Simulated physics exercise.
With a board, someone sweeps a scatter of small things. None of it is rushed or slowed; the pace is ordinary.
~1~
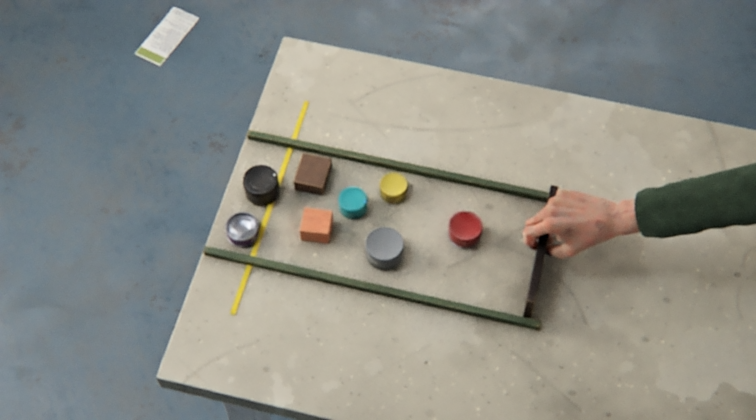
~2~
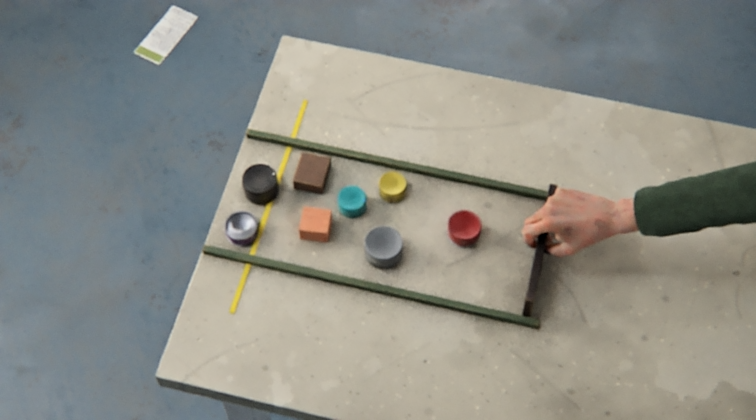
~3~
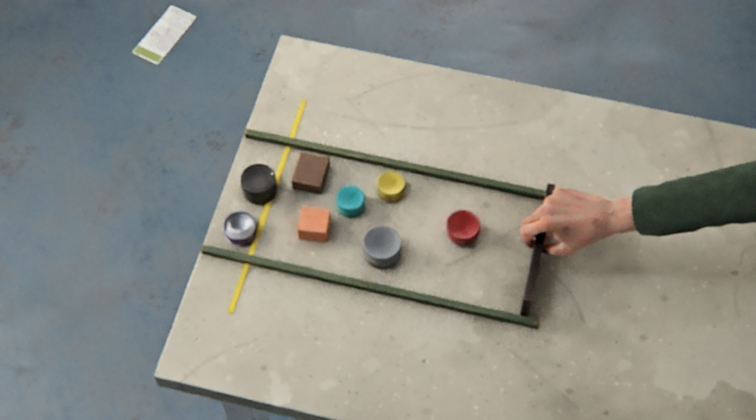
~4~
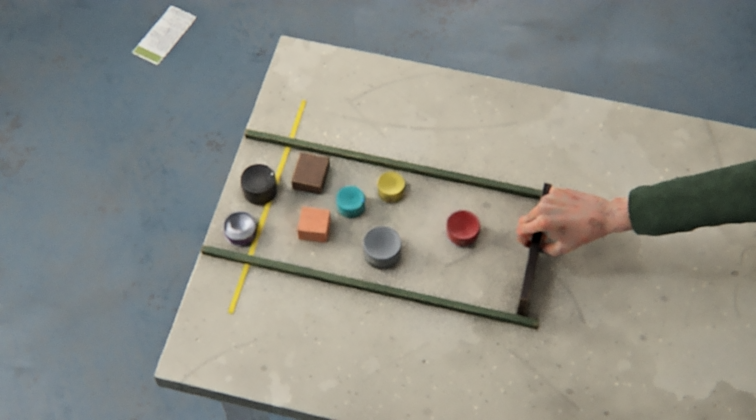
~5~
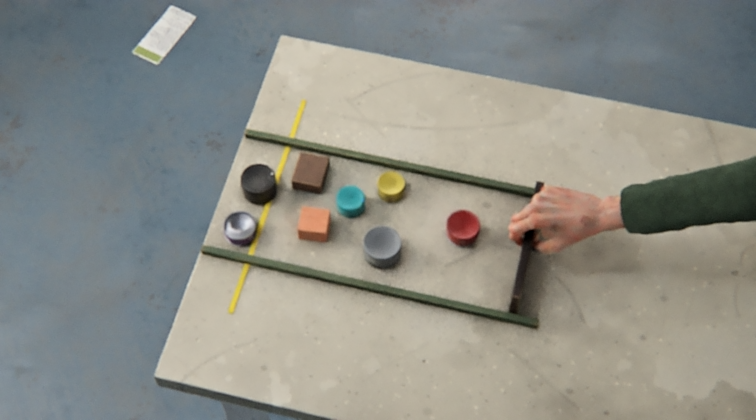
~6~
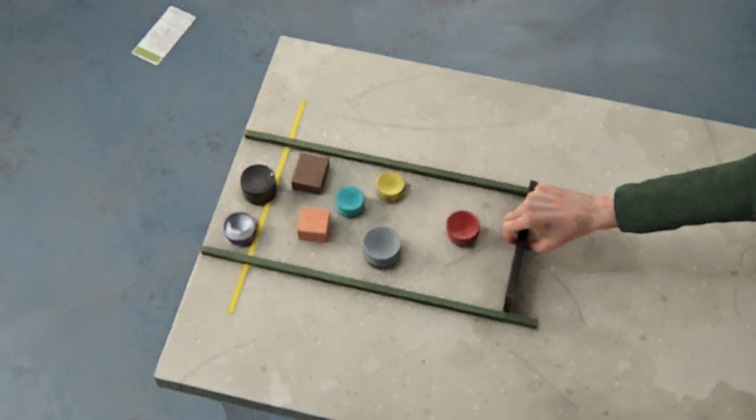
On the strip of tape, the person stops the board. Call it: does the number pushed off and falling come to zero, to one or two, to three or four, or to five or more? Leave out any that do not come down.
It comes to one or two.
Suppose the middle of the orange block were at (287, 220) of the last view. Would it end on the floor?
The orange block stays put.
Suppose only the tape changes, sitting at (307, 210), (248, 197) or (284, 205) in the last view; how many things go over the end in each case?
The three tries give 0, 5 and 1.
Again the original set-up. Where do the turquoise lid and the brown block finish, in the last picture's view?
First at (232, 173); second at (243, 148).
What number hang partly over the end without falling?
The number overhanging is 4.
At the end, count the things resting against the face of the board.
Number: 3.
Soon after, none off yet; purple tin at rest near (240, 229); black lid at rest near (259, 185); brown block at rest near (310, 174).
After that, none off yet; purple tin at rest near (240, 229); black lid at rest near (259, 185); brown block displaced a little near (296, 167).
In the end, the number that fall off is one or two; gone, black lid.
